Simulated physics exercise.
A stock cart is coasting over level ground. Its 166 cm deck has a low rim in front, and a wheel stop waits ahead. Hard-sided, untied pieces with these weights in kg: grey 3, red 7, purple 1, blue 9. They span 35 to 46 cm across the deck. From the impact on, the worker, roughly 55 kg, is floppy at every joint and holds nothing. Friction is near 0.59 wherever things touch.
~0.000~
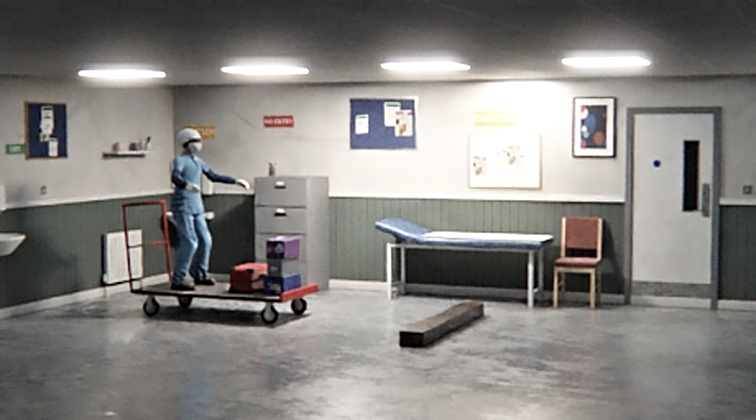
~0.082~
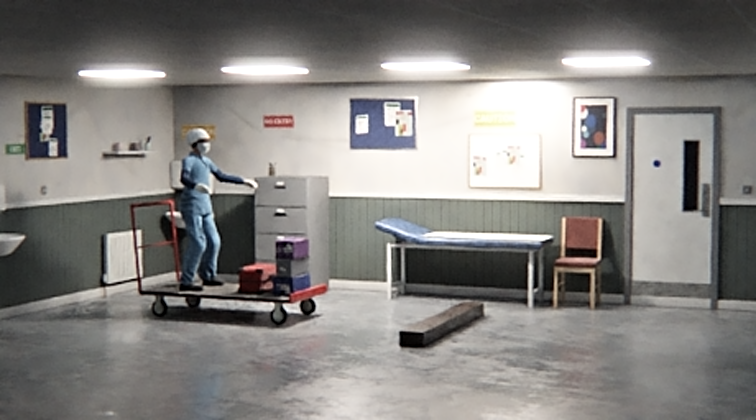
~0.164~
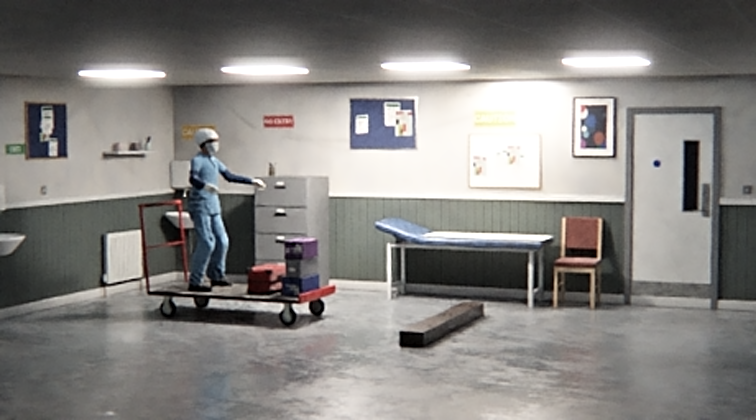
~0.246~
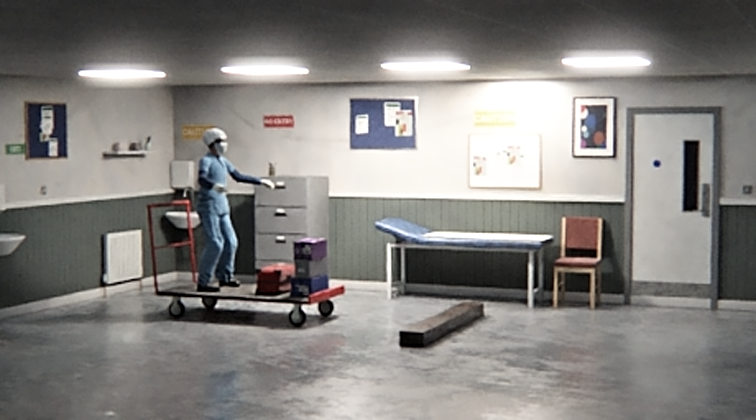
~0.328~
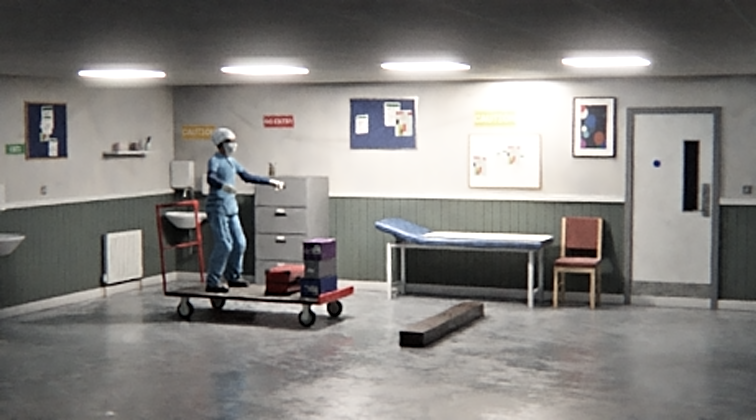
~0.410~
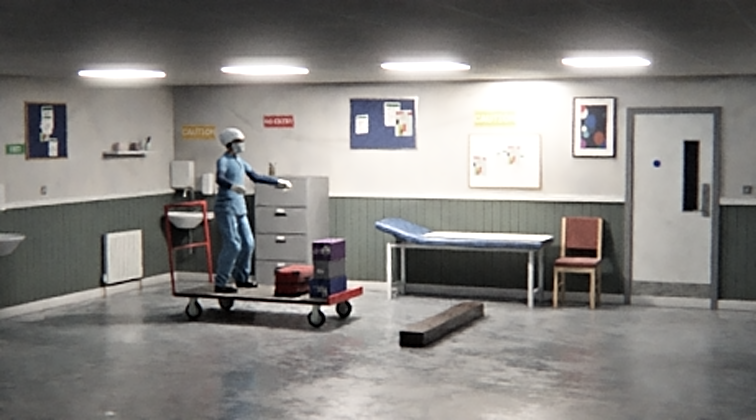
In a clinic-like room, a masked worker in blue rides a loaded cart slowly rightward.
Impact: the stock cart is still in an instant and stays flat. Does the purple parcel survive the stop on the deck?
The purple parcel goes over the front rim.
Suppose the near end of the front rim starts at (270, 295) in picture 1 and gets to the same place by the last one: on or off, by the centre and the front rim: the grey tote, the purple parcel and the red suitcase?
Then grey off, purple off, red on.
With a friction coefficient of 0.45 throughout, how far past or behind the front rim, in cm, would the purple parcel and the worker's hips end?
In that case purple 50 past, hips 90 behind.
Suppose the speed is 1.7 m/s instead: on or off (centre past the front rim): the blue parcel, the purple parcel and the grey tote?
In that case blue on, purple off, grey off.
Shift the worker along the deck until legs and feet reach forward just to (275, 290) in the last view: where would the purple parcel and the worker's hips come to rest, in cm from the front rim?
Then purple 50 past, hips 100 behind.
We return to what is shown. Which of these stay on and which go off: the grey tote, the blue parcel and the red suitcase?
Grey off, blue on, red on.
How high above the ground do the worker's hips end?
Roughly 55 cm above it.
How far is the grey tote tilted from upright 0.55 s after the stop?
It is tilted some 90°.
The wheels strike at 1.21 s.
After 1.76 s the purple parcel is 28 cm past the rim, tilted 90°, near (471, 288) in the last picture's view.
After 2.21 s the purple parcel is 50 cm past the rim, tilted 90°, near (495, 322) in the last picture's view.
At rest, 3.8 s, past the rim, grey tote and purple parcel; behind it, red suitcase, blue parcel and the worker's hips.
